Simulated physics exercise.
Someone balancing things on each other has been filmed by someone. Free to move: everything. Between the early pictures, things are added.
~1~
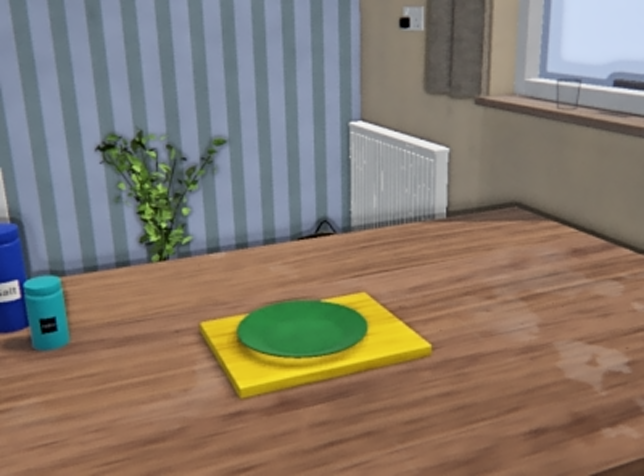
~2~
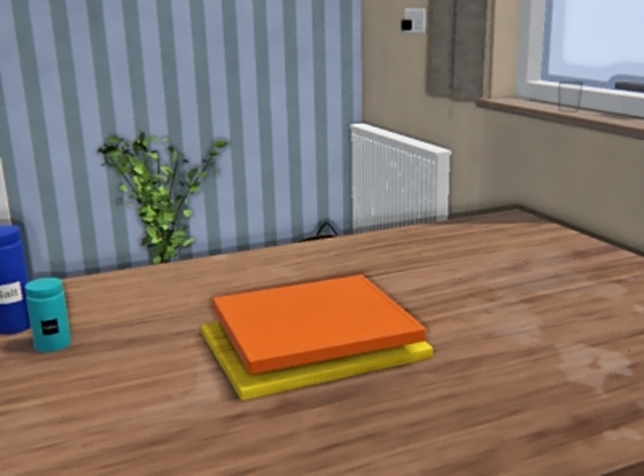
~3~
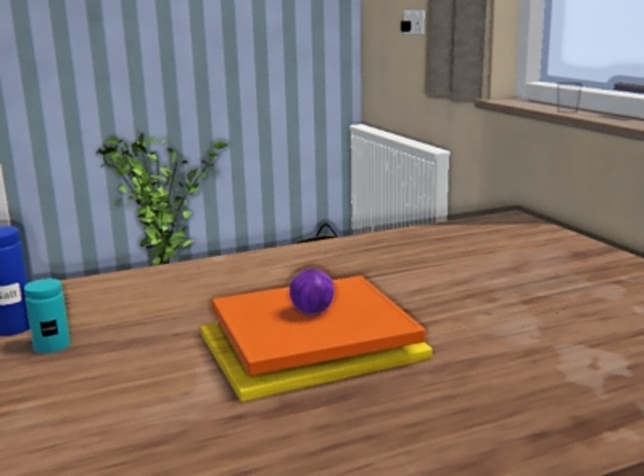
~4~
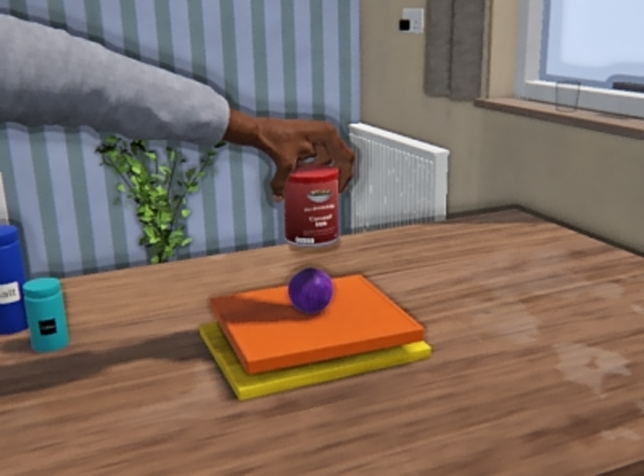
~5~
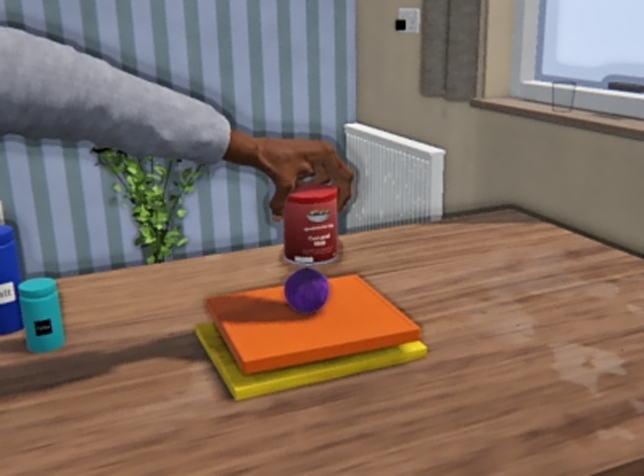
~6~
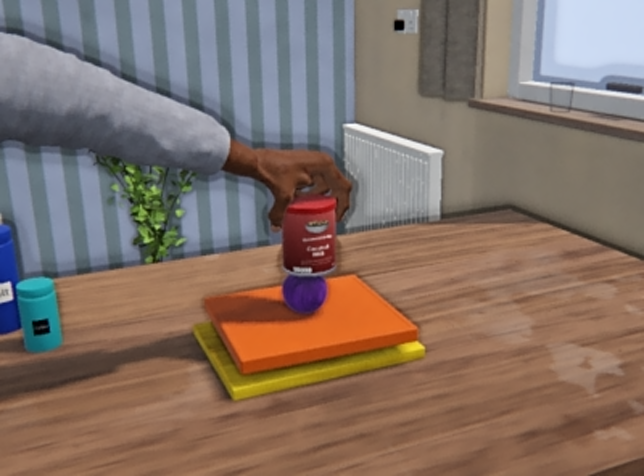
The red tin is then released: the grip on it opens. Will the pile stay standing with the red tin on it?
No.
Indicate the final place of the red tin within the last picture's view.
End position in the final view: Approximately (424, 294).
Then, 0.50 s past the last view, red tin now fallen.
Then, 0.70 s past the last view, things are still on the move.
Then, 1.70 s past the last view, nothing new.
Finally, fallen, red tin; the other 6 still in place. Final places as the last picture's camera would see them, red tin near (423, 295). The pile gives way.
